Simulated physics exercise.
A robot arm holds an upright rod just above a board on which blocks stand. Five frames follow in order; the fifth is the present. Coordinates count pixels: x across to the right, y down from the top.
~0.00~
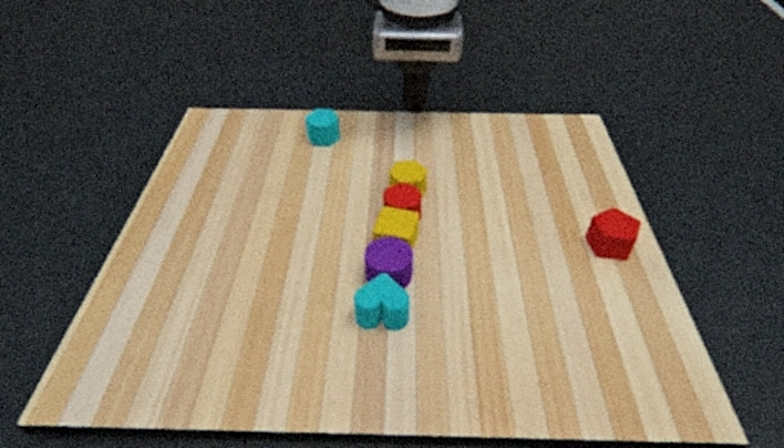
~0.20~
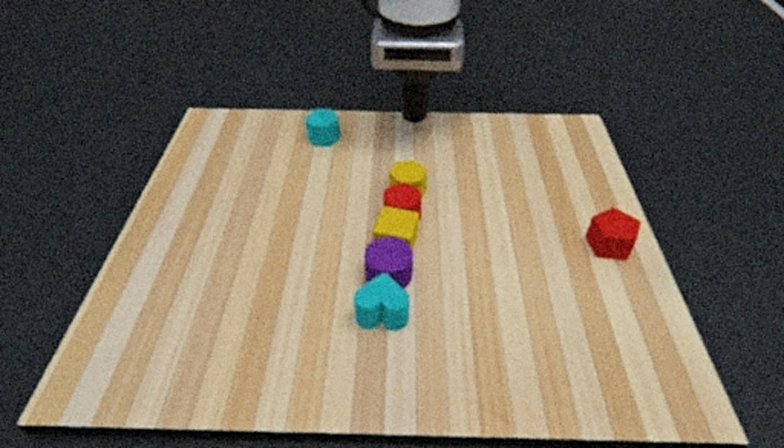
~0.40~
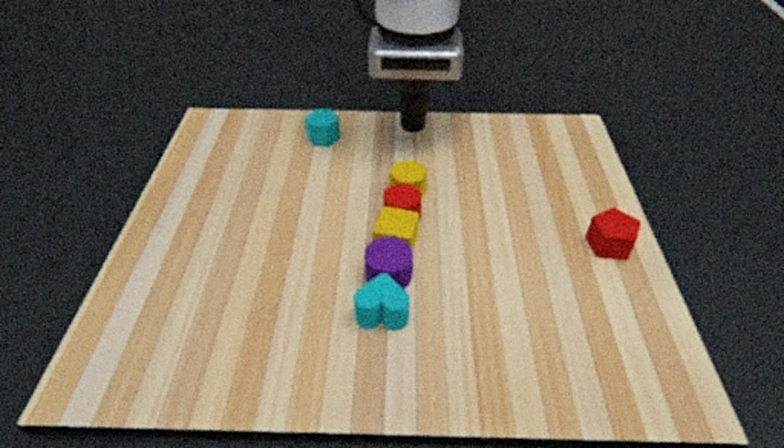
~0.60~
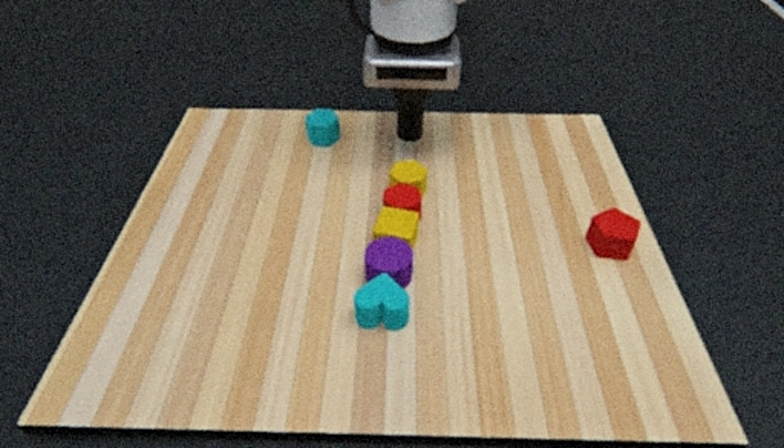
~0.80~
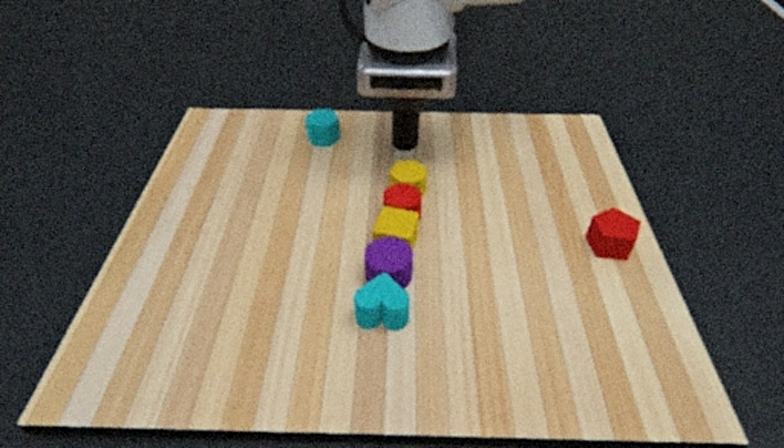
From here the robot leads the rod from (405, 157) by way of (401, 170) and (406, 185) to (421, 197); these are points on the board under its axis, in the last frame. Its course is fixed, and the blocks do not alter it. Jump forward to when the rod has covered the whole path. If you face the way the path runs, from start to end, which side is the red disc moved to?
The red disc goes left.
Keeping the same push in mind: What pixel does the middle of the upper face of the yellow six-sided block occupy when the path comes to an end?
Its top centre is at about (450, 187).
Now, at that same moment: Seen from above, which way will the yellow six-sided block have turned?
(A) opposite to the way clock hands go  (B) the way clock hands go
I'll go with A - opposite to the way clock hands go.
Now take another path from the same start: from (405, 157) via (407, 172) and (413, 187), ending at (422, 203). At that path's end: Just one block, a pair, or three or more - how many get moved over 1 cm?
3 or more blocks.
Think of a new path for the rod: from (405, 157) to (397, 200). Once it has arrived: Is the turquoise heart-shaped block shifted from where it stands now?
Yes, it checks out.
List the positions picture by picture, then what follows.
In the first picture, rod tip (415, 108); block tops, purple disc (389, 253); yellow four-sided block (396, 221); red disc (403, 195); yellow six-sided block (408, 170).
In the second picture, rod (415, 117); blocks unchanged.
In the third picture, rod (413, 127); blocks unchanged.
In the fourth picture, rod (410, 136); blocks unchanged.
In the fifth picture, rod (405, 145); purple disc (389, 253); yellow four-sided block (396, 221); red disc (403, 195); yellow six-sided block (408, 170).
What follows on the original path. Halfway along, rod (402, 165); purple disc (388, 257); yellow four-sided block (395, 226); red disc (406, 200); yellow six-sided block (413, 175).
At the end, rod (422, 184); purple disc (385, 259); yellow four-sided block (396, 228); red disc (433, 210); yellow six-sided block (450, 187), turned 50° anticlockwise.
